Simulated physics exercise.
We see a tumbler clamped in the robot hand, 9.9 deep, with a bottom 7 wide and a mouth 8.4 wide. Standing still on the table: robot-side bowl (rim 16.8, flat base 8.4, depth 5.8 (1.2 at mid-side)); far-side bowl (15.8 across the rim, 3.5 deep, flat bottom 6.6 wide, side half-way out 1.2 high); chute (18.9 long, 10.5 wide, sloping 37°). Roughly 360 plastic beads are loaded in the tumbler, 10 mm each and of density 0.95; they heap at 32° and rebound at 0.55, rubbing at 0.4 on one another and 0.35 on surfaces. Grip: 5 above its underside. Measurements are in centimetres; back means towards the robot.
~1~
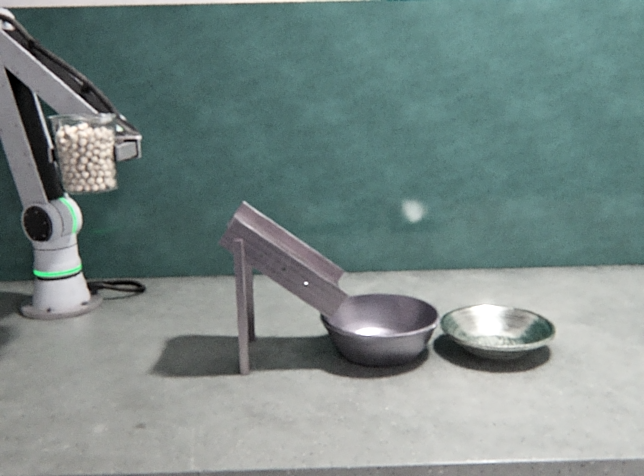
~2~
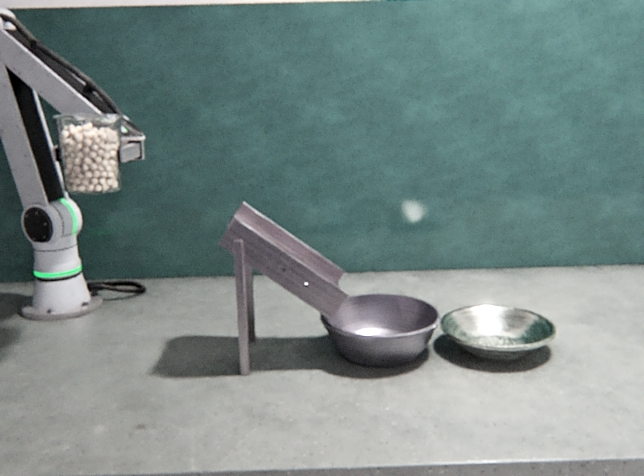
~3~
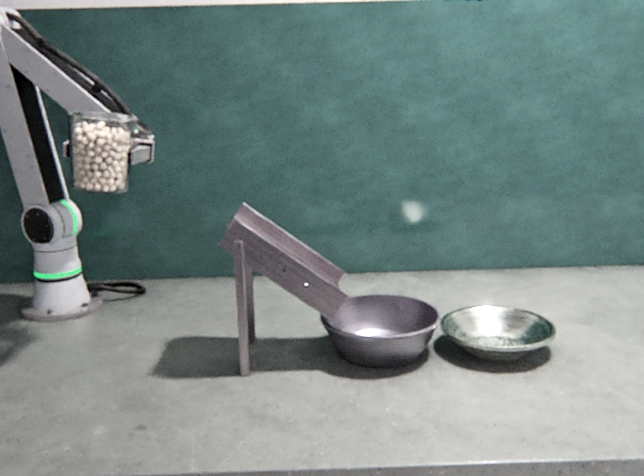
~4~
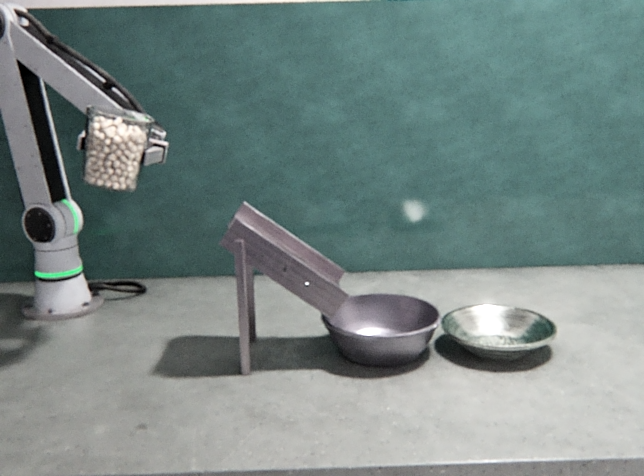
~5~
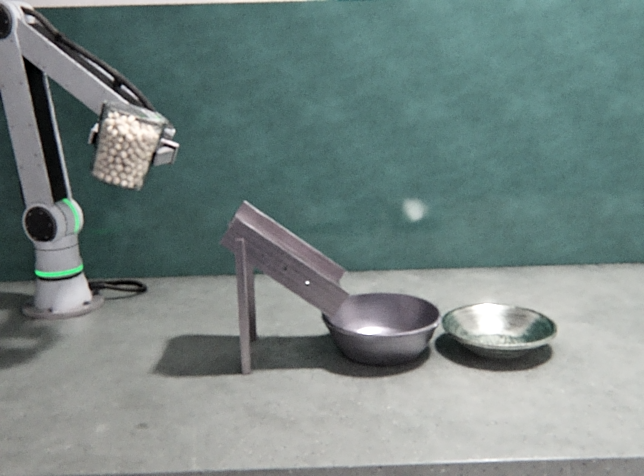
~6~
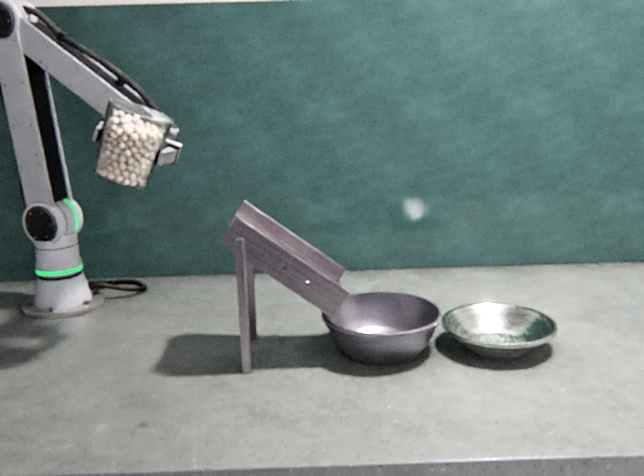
In the video, a robot arm holding a clear tumbler full of pale beads moves it a short way to the right while gradually tilting it forward, as a sloped metal chute and two bowls stay still on the table.
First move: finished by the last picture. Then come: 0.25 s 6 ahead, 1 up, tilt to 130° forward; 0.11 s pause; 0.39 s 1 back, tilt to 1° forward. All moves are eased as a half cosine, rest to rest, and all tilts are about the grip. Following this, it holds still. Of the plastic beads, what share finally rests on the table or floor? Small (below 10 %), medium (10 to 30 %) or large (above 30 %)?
Large.
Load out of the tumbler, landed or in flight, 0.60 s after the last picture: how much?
I'd put it at some 100 percent up to then.
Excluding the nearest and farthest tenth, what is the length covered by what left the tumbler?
Roughly 42 cm long.
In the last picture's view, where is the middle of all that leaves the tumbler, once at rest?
Near pixel (307, 349).
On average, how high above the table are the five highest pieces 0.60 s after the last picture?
18 cm or thereabouts.
Then, 0.30 s after the last picture, tilted 130° forward, highest piece 33 above the table; 224 in the tumbler, 140 on the chute or in flight.
Then, 0.60 s after the last picture, tilted 43° forward, highest piece 20 above the table; 177 on the table or floor, 115 in the robot-side bowl, 1 in the far-side bowl, 71 on the chute or in flight.
Then, 0.95 s after the last picture, level, highest piece 3 above the table; 229 on the table or floor, 131 in the robot-side bowl, 4 in the far-side bowl.
Then, 2.00 s after the last picture, level, highest piece 3 above the table; 229 on the table or floor, 131 in the robot-side bowl, 4 in the far-side bowl.
Final count, 229 on the table or floor, 131 in the robot-side bowl, 4 in the far-side bowl. That is 63 % on the table or floor.
